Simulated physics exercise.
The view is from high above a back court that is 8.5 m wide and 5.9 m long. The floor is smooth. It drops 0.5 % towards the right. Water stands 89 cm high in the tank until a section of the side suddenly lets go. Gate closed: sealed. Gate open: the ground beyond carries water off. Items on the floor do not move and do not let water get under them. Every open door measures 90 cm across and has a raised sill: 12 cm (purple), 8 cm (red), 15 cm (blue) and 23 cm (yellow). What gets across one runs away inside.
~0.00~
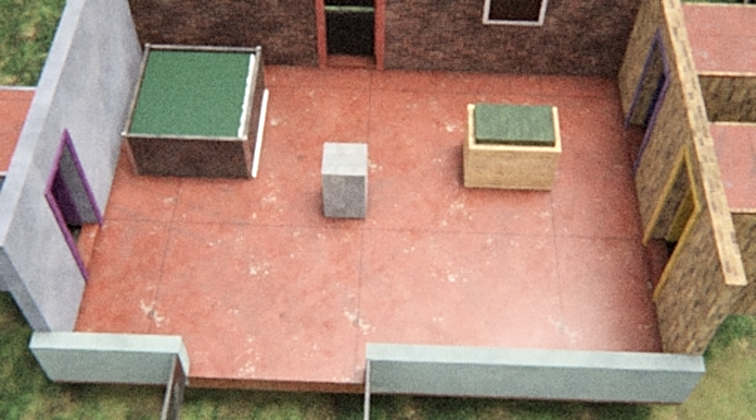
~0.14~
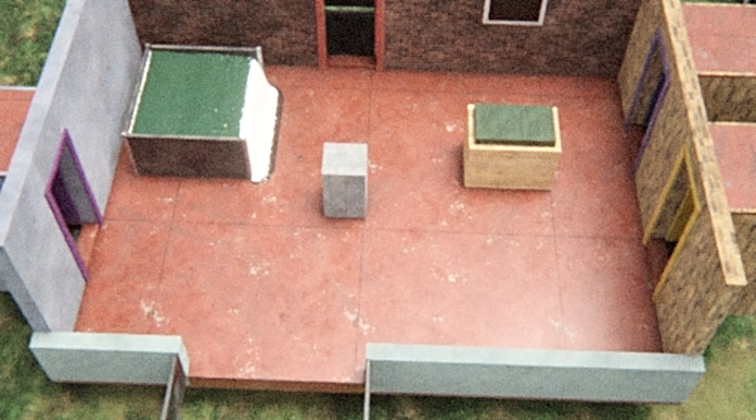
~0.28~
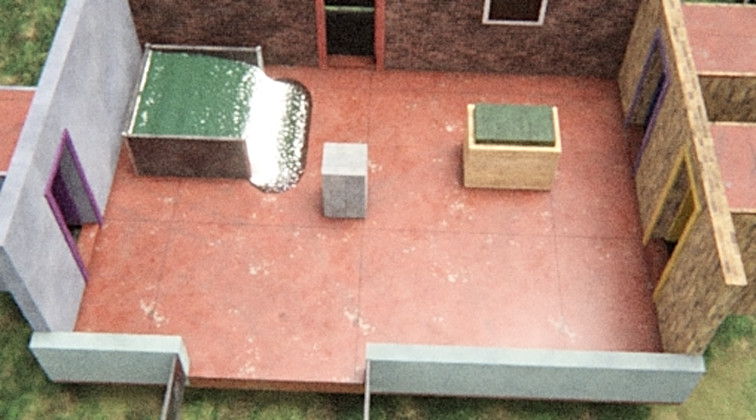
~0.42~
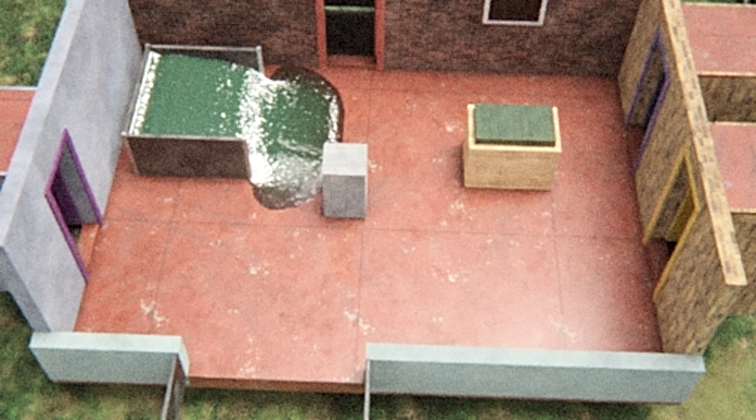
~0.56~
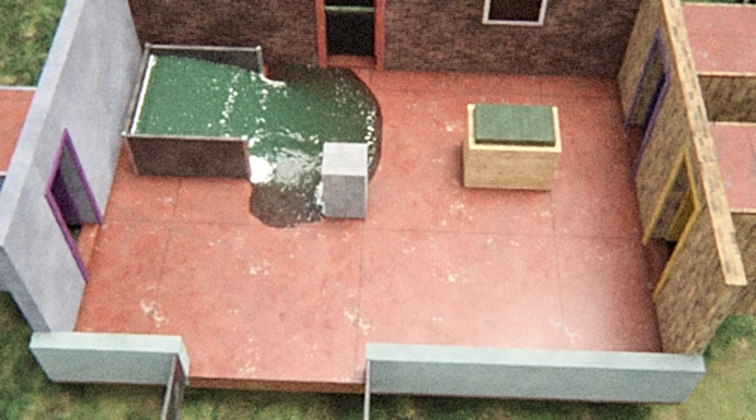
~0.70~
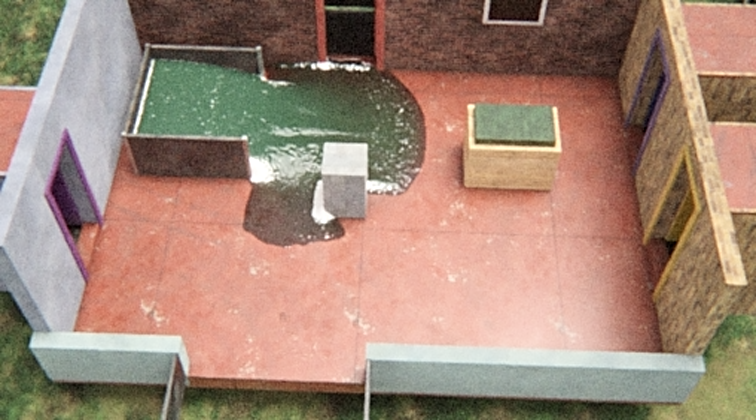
A dark-walled tank of green water stands at the upper left of a walled court with a smooth red floor, seen from high above. A grey block sits near the middle, a pale yellow box with a green top to its right, and purple and yellow doorways line the sides. Water pours from the tank's right side in white foam, spreads rightward and forward, and wraps around the grey block, while the camera stays still.
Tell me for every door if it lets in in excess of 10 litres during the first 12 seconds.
The purple door holds the inflow within the limit; the red door lets the inflow top the limit; the blue door lets the inflow top the limit; the yellow door holds the inflow within the limit.
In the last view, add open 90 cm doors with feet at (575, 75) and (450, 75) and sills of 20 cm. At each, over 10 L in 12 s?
Result in order - more than that, then not enough.
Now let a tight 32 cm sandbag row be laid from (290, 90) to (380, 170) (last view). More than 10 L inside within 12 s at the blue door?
At blue, compared with that limit: Limit not reached.
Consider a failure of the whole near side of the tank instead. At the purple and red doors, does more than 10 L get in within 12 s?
Compared with that limit, purple goes higher while red falls short.
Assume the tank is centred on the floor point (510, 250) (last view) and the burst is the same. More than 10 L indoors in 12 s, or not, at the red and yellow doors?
Red door held, yellow door exceeded.
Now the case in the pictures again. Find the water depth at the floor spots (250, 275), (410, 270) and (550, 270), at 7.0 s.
1, 8 and 14 cm.
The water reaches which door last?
Result: Purple door.
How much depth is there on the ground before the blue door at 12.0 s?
I'd say close to 8.0 cm.
After 1.4 s water covers 35 % of the floor and is deepest (46 cm) near (458, 171); purple door not reached, red door 17 cm at the sill, 12 L in, blue door not reached, yellow door not reached.
After 2.2 s water covers 60 % of the floor and is deepest (58 cm) near (607, 82); purple door not reached, red door 14 cm at the sill, 44 L in, blue door 13 cm at the sill, 7 L in, yellow door not reached.
After 3.5 s water covers 70 % of the floor and is deepest (40 cm) near (617, 82); purple door not reached, red door 10 cm at the sill, 64 L in, blue door 19 cm at the sill, 22 L in, yellow door 11 cm at the sill, 0 L in.
After 7.0 s water covers 75 % of the floor and is deepest (19 cm) near (615, 279); purple door not reached, red door 5 cm at the sill, 66 L in, blue door 11 cm at the sill, 34 L in, yellow door 14 cm at the sill, 0 L in.
After 12.0 s water covers 100 % of the floor and is deepest (11 cm) near (169, 293); purple door 8 cm at the sill, 0 L in, red door 6 cm at the sill, 66 L in, blue door 8 cm at the sill, 34 L in, yellow door 8 cm at the sill, 0 L in.
